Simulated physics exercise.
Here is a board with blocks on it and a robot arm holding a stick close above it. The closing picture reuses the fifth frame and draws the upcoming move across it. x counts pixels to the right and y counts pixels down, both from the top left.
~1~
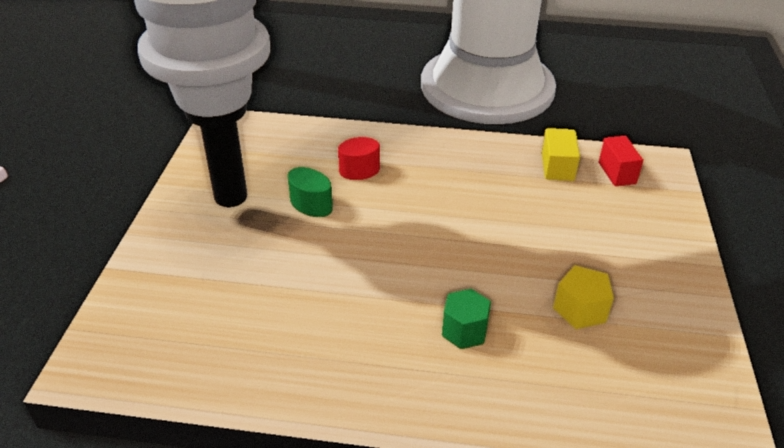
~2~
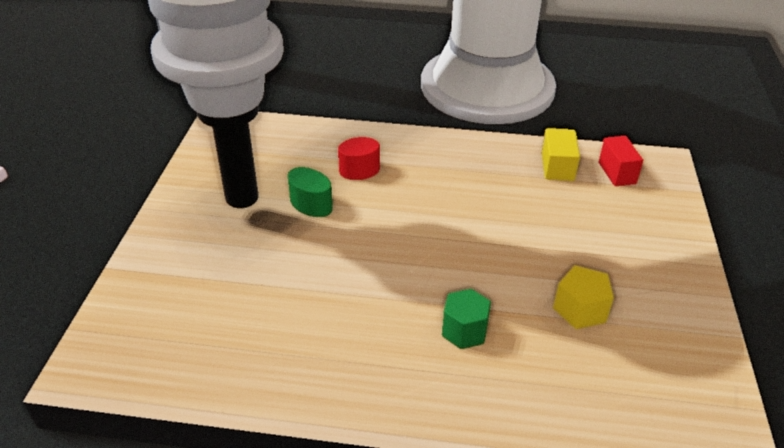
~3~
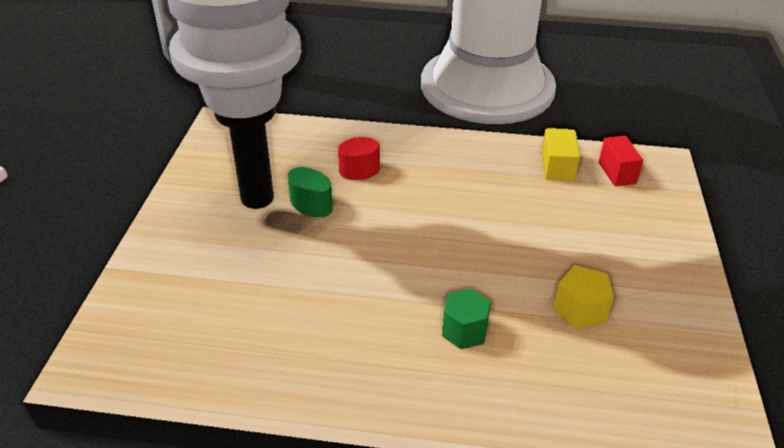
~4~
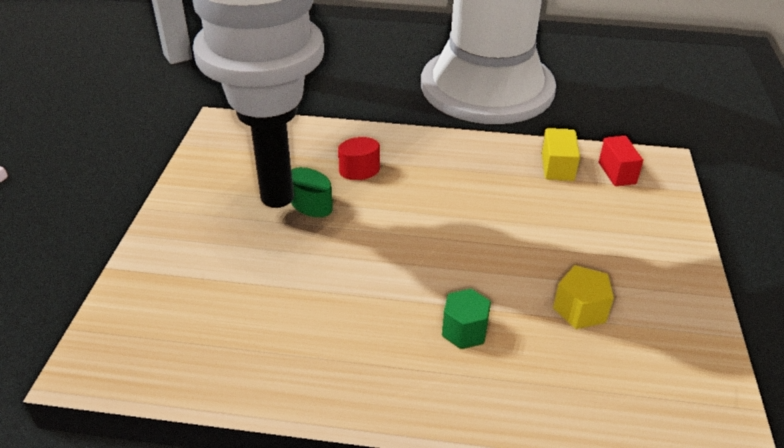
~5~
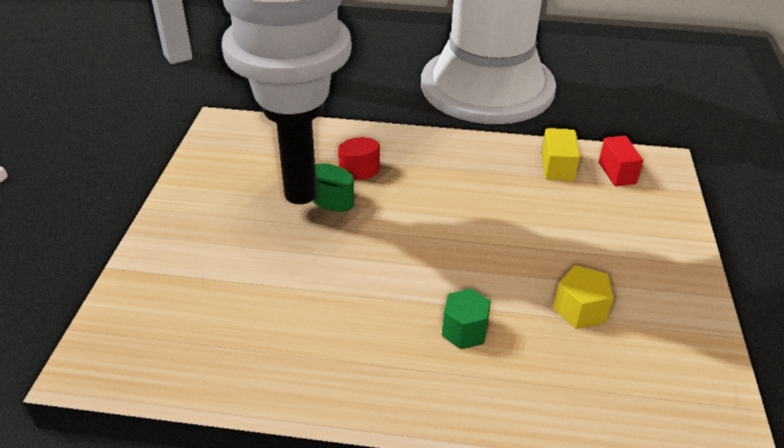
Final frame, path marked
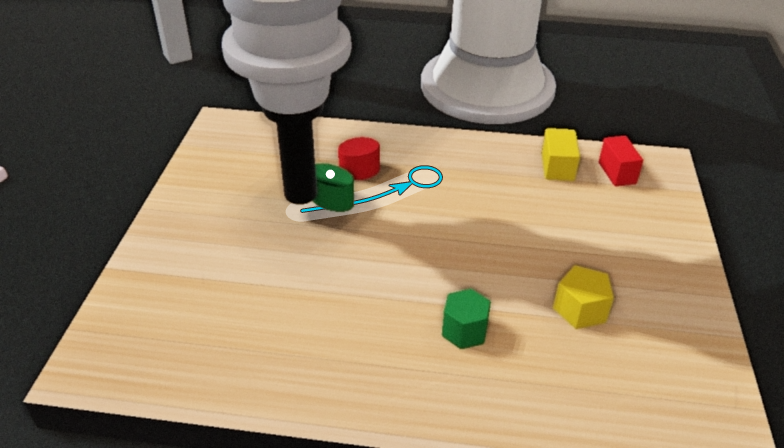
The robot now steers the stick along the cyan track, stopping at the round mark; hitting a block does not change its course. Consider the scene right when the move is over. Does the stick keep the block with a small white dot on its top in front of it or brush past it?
The block with a small white dot on its top won't leave the front of the stick.
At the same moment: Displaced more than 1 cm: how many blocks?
I think only one will be displaced.
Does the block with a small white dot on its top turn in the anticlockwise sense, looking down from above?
I'd say yes.
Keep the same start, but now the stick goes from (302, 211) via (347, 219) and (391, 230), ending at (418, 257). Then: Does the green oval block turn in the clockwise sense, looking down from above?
No, it doesn't check out.
The line goes from (302, 211) by way of (370, 199) to (425, 177); the dot is on the green oval block.
The first path, step by step. One third of the way, stick (347, 189); green oval block (373, 165), turned 15° anticlockwise.
Two thirds of the way, stick (390, 178); green oval block (410, 151), turned 35° anticlockwise.
At the end, stick (426, 162); green oval block (441, 135), turned 45° anticlockwise; red oval block unmoved.
